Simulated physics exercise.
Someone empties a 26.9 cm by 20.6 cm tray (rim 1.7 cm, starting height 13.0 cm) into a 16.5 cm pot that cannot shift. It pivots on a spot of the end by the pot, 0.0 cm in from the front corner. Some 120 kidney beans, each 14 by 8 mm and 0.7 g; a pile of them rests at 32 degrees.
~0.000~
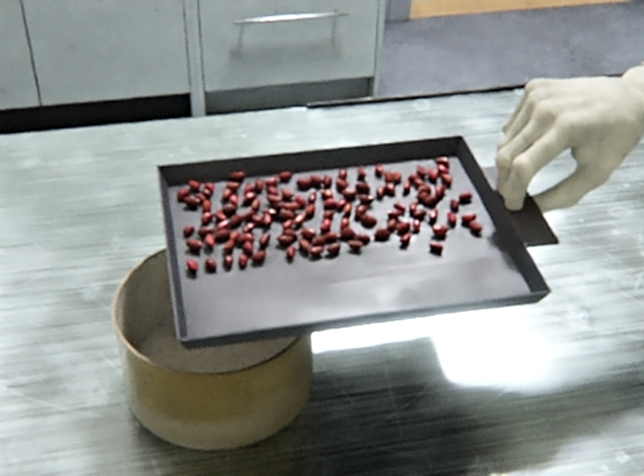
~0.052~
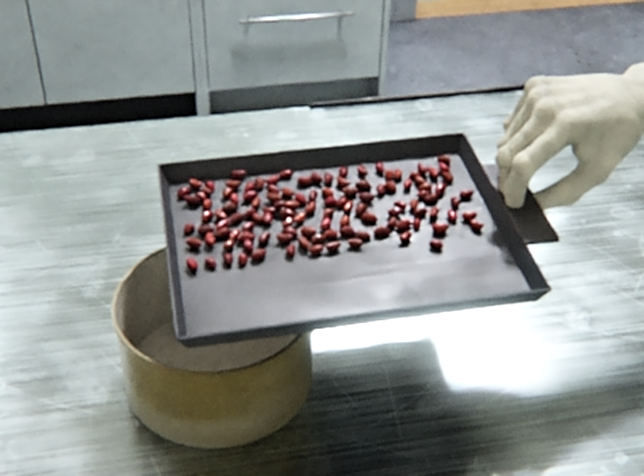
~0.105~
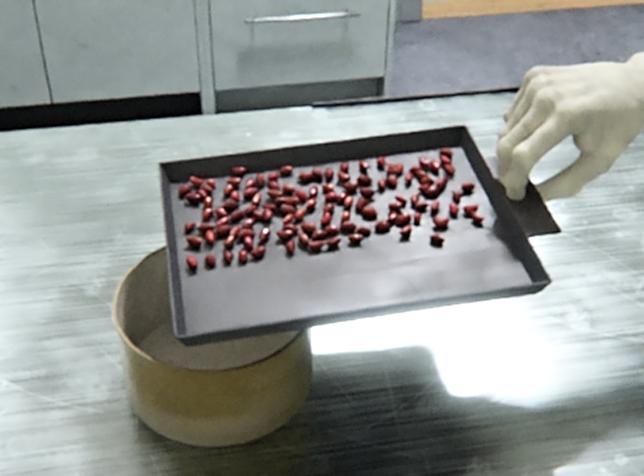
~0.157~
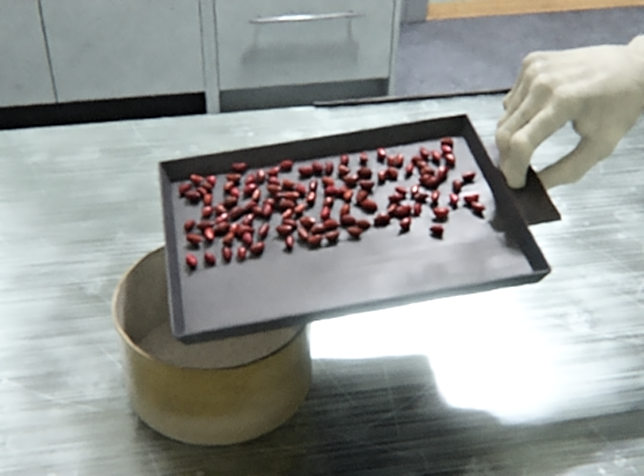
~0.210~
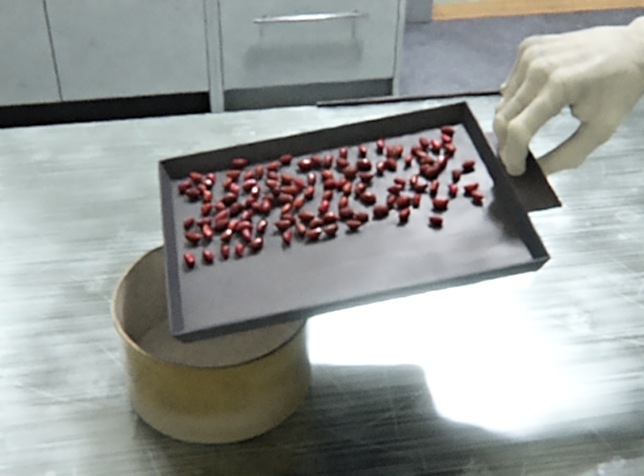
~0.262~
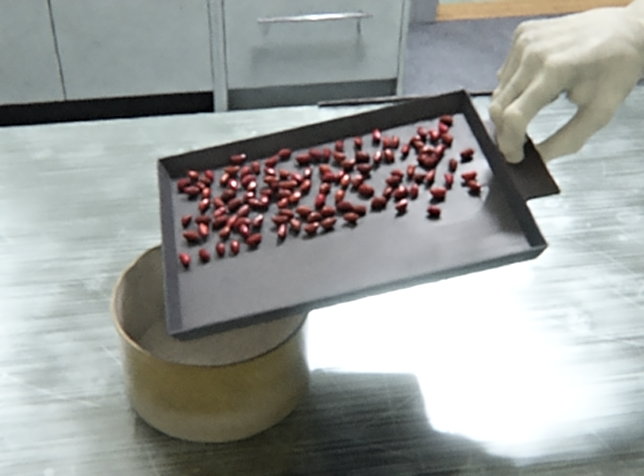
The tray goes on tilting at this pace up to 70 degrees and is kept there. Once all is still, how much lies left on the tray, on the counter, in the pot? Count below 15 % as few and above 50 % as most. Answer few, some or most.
Left on the tray: Some; on the counter: Some; in the pot: Some.
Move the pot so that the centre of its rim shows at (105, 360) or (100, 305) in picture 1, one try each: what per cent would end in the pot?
Some 20 and 50 per cent.
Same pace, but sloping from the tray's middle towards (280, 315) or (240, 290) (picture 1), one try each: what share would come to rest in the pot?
About 0 and 0 per cent.
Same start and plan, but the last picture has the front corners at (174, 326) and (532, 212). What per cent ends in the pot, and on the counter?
Pot 20, counter 45.
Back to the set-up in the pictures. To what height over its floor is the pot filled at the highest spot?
About 1.0 cm.
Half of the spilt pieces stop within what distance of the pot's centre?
About 16 cm.
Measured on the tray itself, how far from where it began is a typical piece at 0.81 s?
Some 7 cm.
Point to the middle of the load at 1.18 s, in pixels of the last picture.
At about (170, 218).
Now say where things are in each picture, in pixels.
Tray tilt 0 degrees, front corners at (187, 332) and (540, 287); middle of the pieces at (311, 211); pot at (214, 301), in the first frame.
Tray tilt 1 degrees, front corners at (186, 331) and (540, 284); middle of the pieces at (311, 209), in the second frame.
Tray tilt 2 degrees, front corners at (184, 329) and (540, 277); middle of the pieces at (312, 204), in the third frame.
Tray tilt 5 degrees, front corners at (182, 328) and (540, 265), lowest corner left front; middle of the pieces at (311, 199), in the fourth frame.
Tray tilt 8 degrees, front corners at (180, 326) and (539, 253), lowest corner left front; middle of the pieces at (310, 192), in the fifth frame.
Tray tilt 10 degrees, front corners at (177, 325) and (537, 241), lowest corner left front; middle of the pieces at (306, 186); pot at (212, 294). The tray's pace is about 50 degrees a second, in the sixth frame.
Then, at 0.81 s, tilt 38 degrees; the tray holds 100 %, the pot 0 %.
After 1.18 s, tilt 57 degrees; the tray holds 90 %, the pot 5 %.
After 1.64 s, tilt 70 degrees; the tray holds 60 %, the pot 20 %.
In the end, at 3.0 s, tray 35 %, counter 30 %, pot 35 %.
